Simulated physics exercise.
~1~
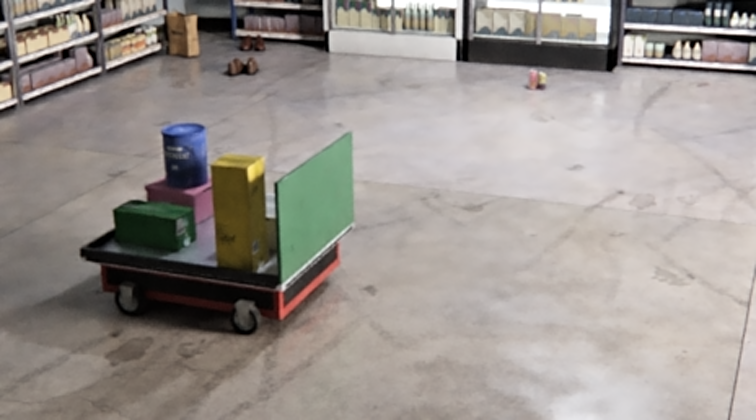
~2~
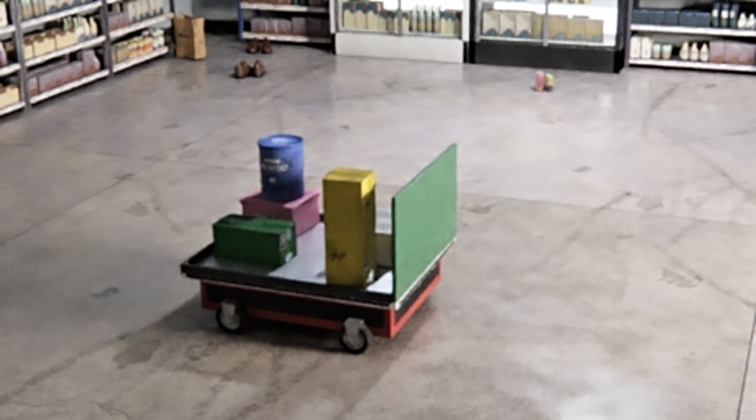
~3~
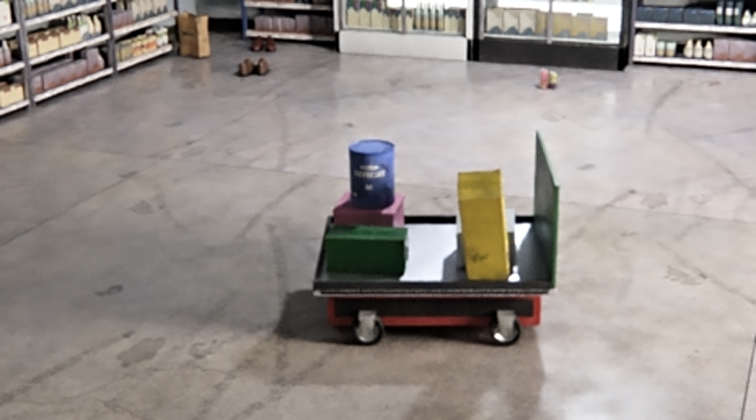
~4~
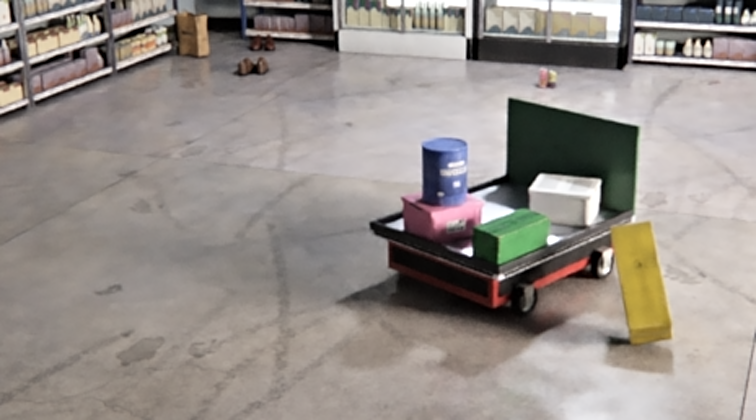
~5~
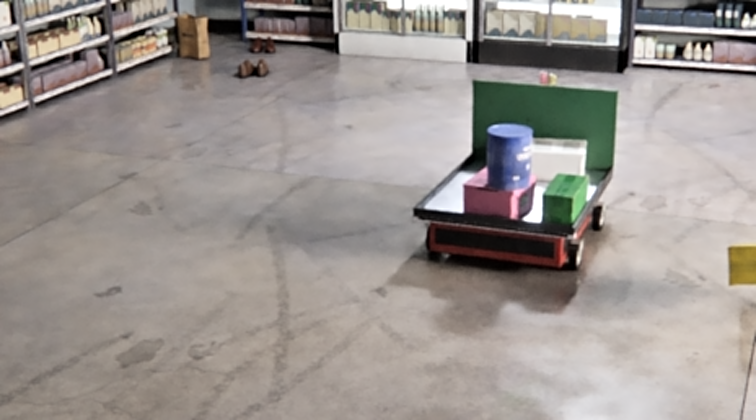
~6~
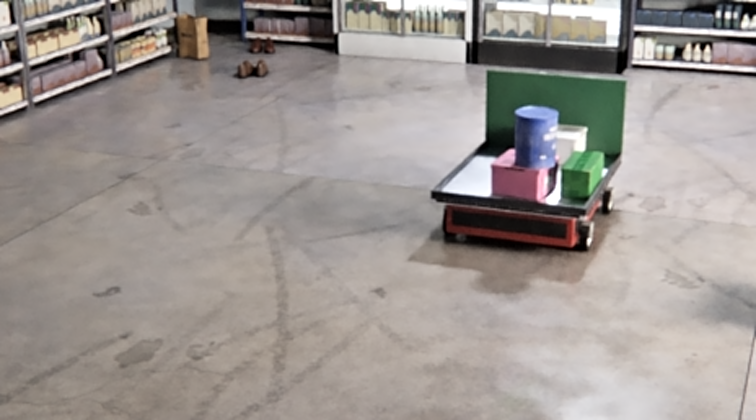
A flat cart with a tall green board at its front rolls to the right across a shop floor, carrying a blue pail on a pink tote, a green parcel and an upright yellow box. As the cart begins curving away toward the shelves at the back, the yellow box leans over. It topples off the deck, coming down beside the cart, while a white tote comes into view near the board. The cart keeps turning and heads away as the yellow box slides off to the right. Finally, the cart faces the back shelves with the pail still upright and the other pieces aboard.
